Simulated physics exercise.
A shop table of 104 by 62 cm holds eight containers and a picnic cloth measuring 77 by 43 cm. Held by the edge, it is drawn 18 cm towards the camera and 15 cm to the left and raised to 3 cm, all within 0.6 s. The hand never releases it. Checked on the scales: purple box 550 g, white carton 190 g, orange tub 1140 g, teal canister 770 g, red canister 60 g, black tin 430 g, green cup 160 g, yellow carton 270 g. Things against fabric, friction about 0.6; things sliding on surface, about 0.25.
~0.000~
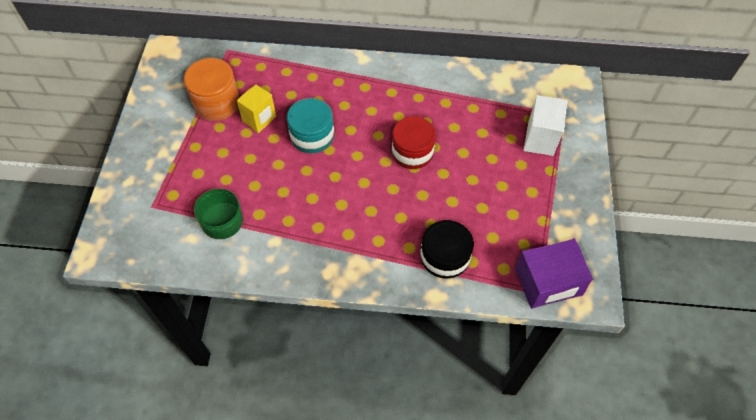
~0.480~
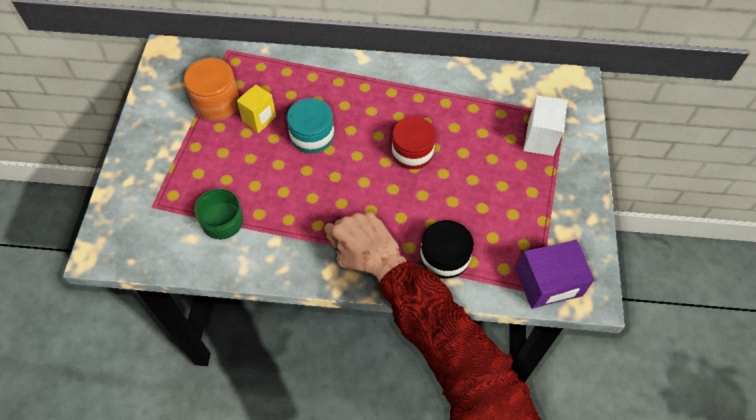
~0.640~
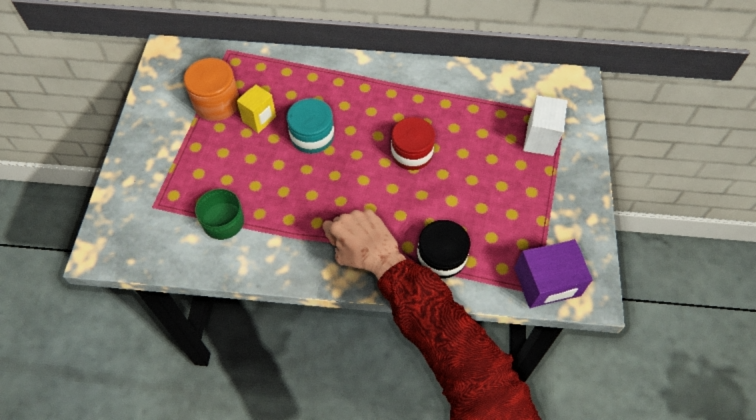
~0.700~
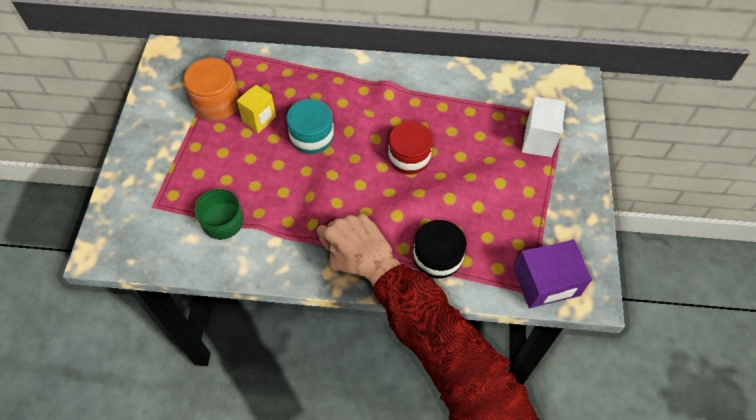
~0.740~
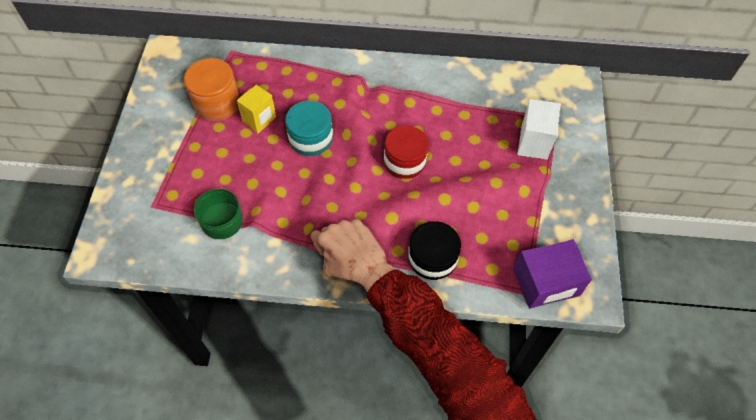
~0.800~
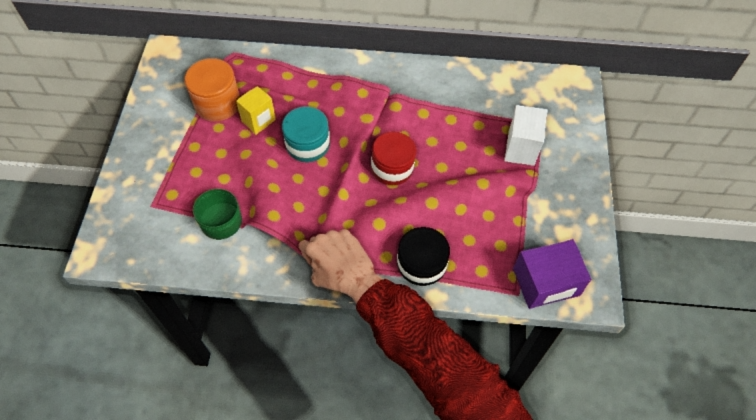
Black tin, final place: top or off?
It will leave the surface entirely.
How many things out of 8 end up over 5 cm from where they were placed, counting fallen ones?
Counting them up, I get 7.
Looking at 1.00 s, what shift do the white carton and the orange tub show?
White carton 15 cm, orange tub 4 cm.
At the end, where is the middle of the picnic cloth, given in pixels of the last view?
The midpoint is close to pixel (304, 235).
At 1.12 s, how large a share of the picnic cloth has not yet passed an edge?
Near 90 in a hundred.
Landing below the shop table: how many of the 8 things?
The count is 1.
At 0.9 s, 100 % of the picnic cloth is still over the top; black tin 10 cm off its start, red canister 12 cm off its start, white carton 12 cm off its start.
At 1.0 s, 95 % of the picnic cloth is still over the top; black tin 16 cm off its start, red canister 17 cm off its start, white carton 17 cm off its start.
At 1.1 s, 90 % of the picnic cloth is still over the top; black tin 24 cm off its start at (350, 340), white carton 22 cm off its start at (462, 167), red canister 22 cm off its start at (338, 205).
At 1.2 s, 85 % of the picnic cloth is still over the top; black tin over the edge, white carton 25 cm off its start, red canister 25 cm off its start.
At 2.8 s, 85 % of the picnic cloth is still over the top; black tin over the edge, white carton 26 cm off its start at (457, 182), red canister 25 cm off its start at (335, 220), teal canister 21 cm off its start at (266, 202).
